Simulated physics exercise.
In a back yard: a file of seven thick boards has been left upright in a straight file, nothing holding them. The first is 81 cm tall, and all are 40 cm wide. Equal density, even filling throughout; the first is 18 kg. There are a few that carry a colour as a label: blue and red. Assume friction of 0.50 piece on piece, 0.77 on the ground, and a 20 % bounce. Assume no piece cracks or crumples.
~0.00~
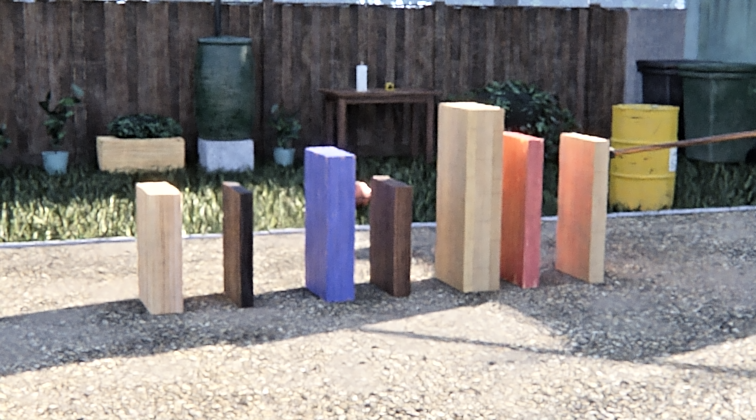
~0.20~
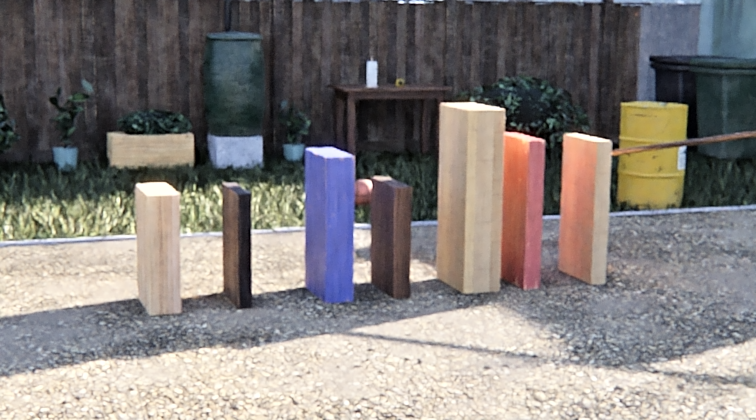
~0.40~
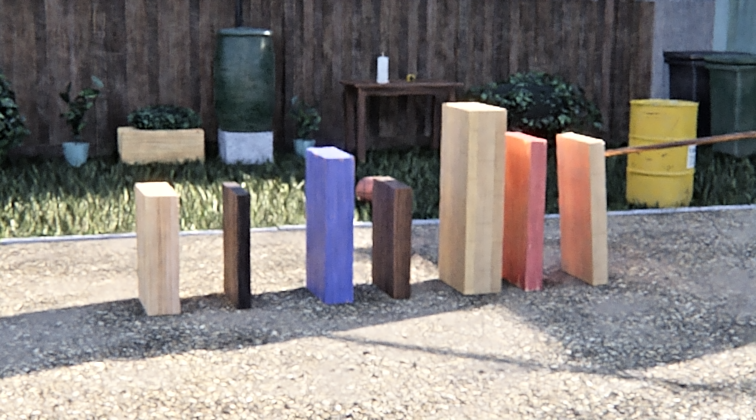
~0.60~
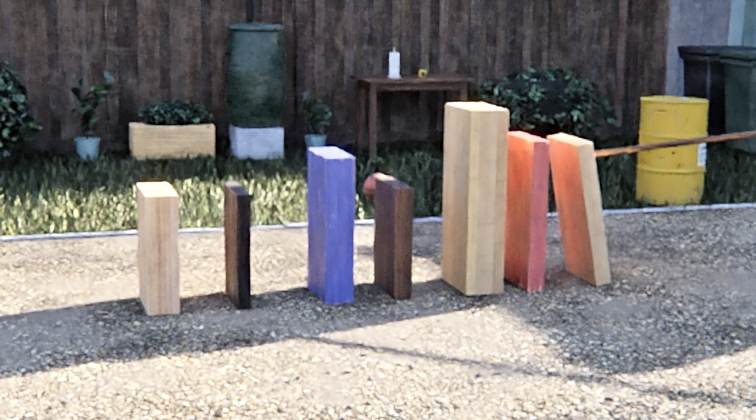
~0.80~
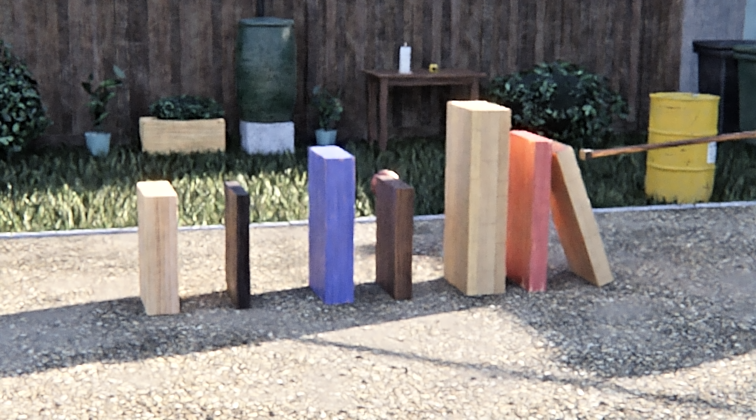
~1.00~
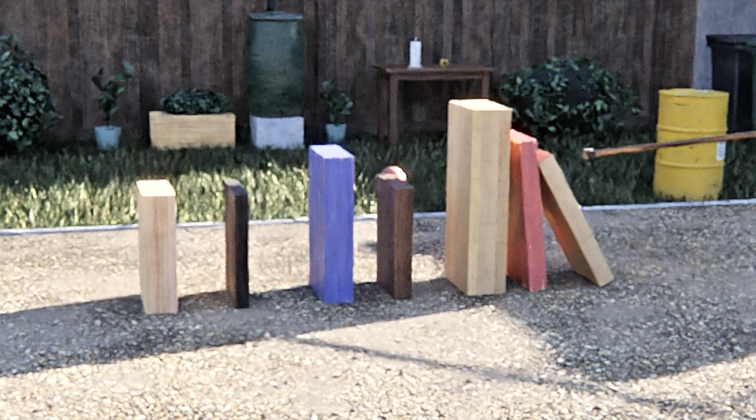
A thin pole pushed the rightmost of seven upright boards in a back yard, tilting it left against the red board, which then leaned slightly toward the tall wooden one while the others stayed standing.
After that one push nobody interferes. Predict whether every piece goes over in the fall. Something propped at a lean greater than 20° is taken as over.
Prediction: Some pieces stay up.
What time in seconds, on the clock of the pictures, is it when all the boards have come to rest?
1.5 s or so.
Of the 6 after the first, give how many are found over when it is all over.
Count: 0.
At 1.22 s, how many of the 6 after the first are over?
0.
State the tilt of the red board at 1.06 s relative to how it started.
Near 10 degrees from how it began.
By 1.06 s, none of the 6 other boards over, 1 disturbed; red board tilted 10°.
By 1.22 s, none of the 6 other boards over, 1 disturbed; red board tilted 12°.
When it is over (1.6 s), none of the 6 other boards over, 1 disturbed; red board tilted 12°; blue board unmoved. Six left standing. In pixels of the last frame, middles, red board near (512, 210), blue board near (331, 223).
